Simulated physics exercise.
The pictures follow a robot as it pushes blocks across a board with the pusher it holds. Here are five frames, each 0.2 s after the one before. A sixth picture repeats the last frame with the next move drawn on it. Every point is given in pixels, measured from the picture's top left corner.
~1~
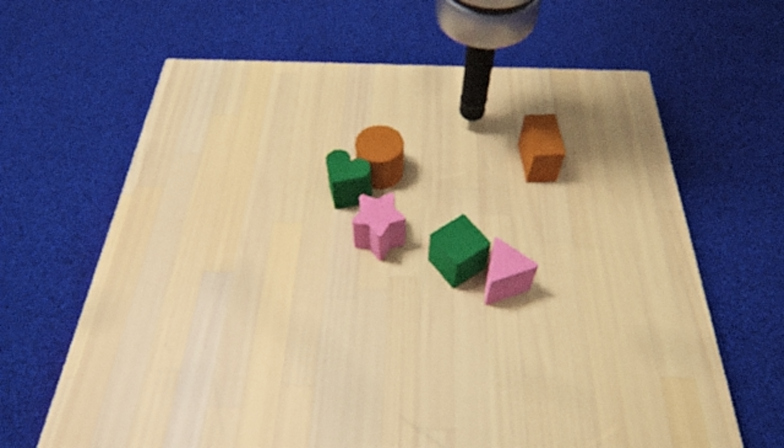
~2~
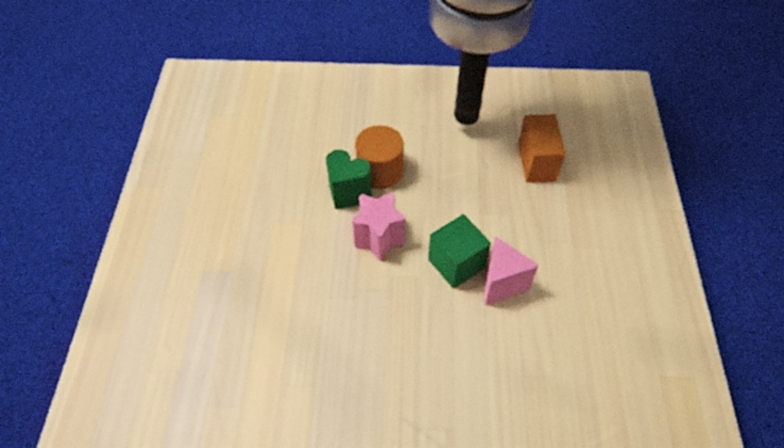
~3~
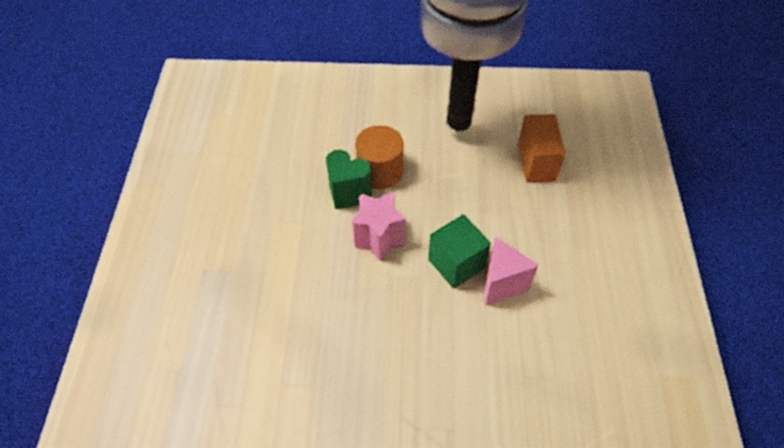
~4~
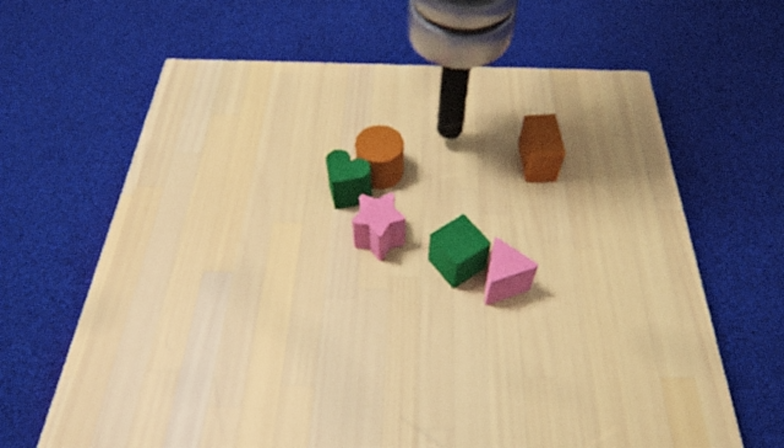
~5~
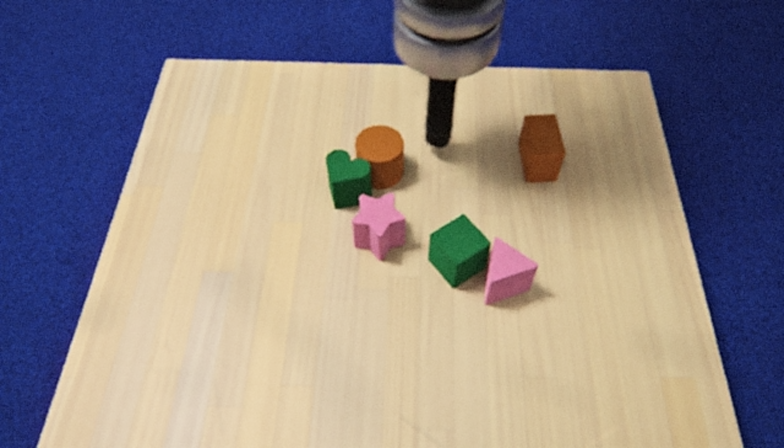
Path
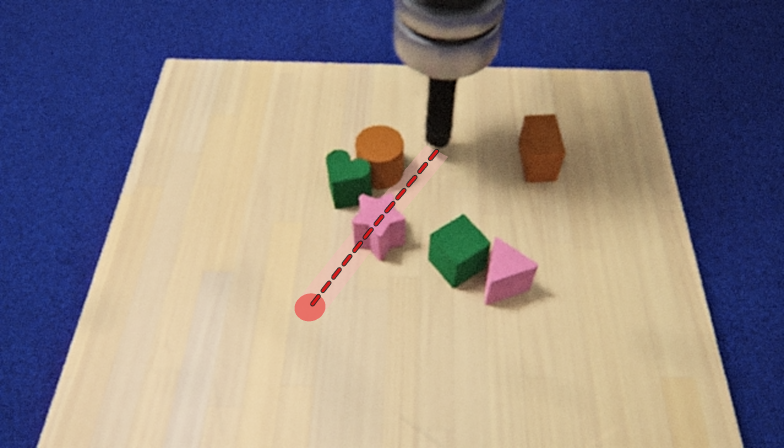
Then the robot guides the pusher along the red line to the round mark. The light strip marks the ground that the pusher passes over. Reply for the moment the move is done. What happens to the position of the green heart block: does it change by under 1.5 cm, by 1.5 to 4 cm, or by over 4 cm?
Moves under 1.5 cm.
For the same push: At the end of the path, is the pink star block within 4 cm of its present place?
No - that is not the case.
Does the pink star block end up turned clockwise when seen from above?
My answer is no.
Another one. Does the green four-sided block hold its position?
It seems so.
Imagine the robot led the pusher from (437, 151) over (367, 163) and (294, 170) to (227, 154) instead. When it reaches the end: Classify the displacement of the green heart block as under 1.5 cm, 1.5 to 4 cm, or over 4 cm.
Covers over 4 cm.
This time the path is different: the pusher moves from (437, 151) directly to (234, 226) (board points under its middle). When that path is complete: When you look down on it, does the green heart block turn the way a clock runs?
My answer is no.
Drawn move, from (437, 151) directly to (310, 307).
The first path, step by step. One third of the way, pusher at (397, 187); orange disc at (375, 143).
Two thirds of the way, pusher at (354, 240); pink star block at (368, 251), turned 25° anticlockwise; orange disc at (375, 143).
At the end, pusher at (308, 298); green heart block still; pink star block at (365, 264), turned 65° anticlockwise; orange disc at (375, 143); green four-sided block still.
